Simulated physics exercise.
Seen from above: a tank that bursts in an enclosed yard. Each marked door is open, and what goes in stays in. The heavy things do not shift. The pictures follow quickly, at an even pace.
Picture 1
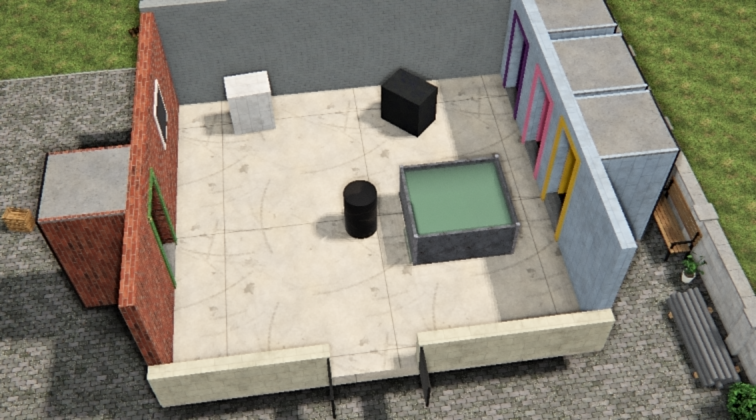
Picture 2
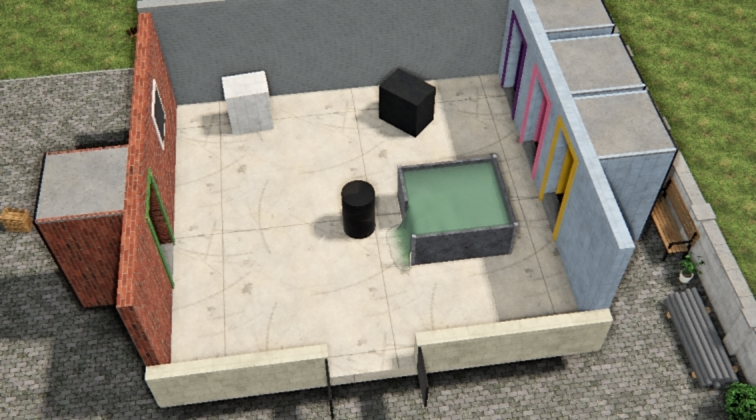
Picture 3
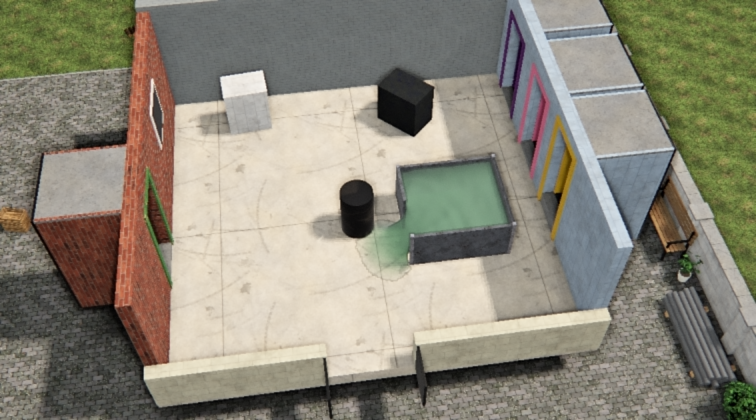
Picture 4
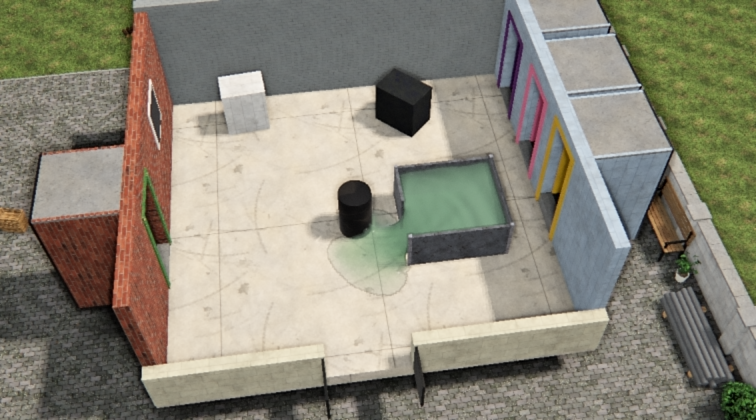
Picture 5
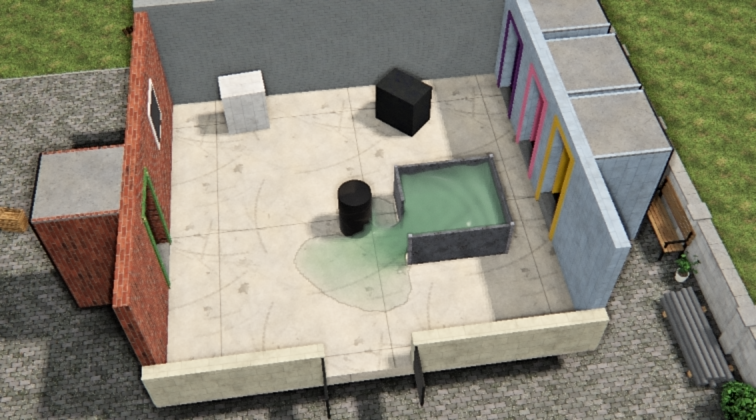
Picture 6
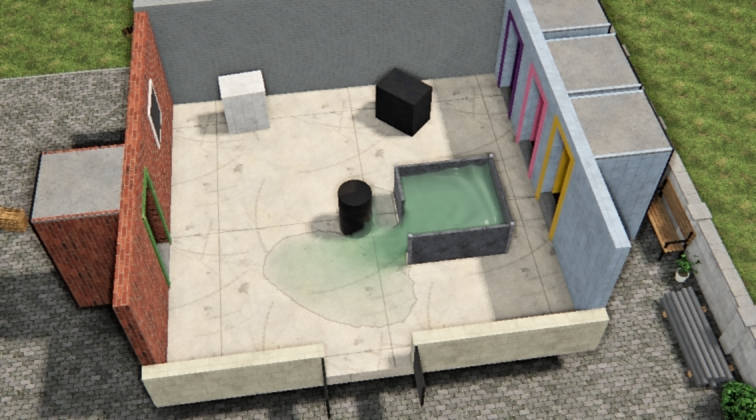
The clip shows a walled yard from above, where an open tank of still green water bursts at its left side, and the water pours out past a black cylinder, spreading left and down across the pale floor.
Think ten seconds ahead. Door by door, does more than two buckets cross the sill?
In the end: The pink door admits no more than that; the yellow door admits no more than that; the green door lets in a lot; the purple door admits no more than that.
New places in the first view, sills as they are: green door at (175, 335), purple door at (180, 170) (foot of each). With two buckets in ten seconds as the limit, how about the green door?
My reading: The green door goes over.
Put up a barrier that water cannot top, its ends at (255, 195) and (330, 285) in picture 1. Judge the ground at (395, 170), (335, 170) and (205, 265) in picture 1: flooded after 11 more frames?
As listed: Covered, covered, dry.
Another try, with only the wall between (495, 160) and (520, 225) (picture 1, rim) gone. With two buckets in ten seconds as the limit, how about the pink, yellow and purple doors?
Then: The pink door is over, the yellow door floods, the purple door goes over.
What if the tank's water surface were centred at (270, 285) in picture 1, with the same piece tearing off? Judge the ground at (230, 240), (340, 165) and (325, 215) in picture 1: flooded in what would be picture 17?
As listed: Awash, no water, dry.
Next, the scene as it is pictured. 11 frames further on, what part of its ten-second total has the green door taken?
Some 25 per cent.
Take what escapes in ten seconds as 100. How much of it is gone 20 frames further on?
I make it 45 per cent.
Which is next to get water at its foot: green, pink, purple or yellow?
That is the green-painted one.
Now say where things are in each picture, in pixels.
Still water in the open tank at (458, 198), in the first frame.
Water pours out at (411, 235) and has run to (409, 268), in the second frame.
Water pours out at (409, 237) and has run to (361, 240), in the third frame.
The front is at (334, 261), out from the gap at (407, 238), in the fourth frame.
Water pours out at (407, 238) and has run to (300, 265), in the fifth frame.
Water pours out at (407, 237) and has run to (269, 273), in the sixth frame.
A moment on, water covers 30 % of the floor; the pink door not reached, the yellow door not reached, the green door wet at the sill, nothing in, the purple door not reached.
Next, water covers 35 % of the floor; the pink door not reached, the yellow door not reached, the green door over two buckets in, the purple door not reached.
Then, water covers 40 % of the floor; the pink door not reached, the yellow door not reached, the green door over two buckets in, the purple door not reached.
Later, water covers 55 % of the floor; the pink door not reached, the yellow door not reached, the green door far over two buckets in, the purple door not reached.
In the end, water covers 80 % of the floor; the pink door not reached, the yellow door not reached, the green door far over two buckets in, the purple door not reached.
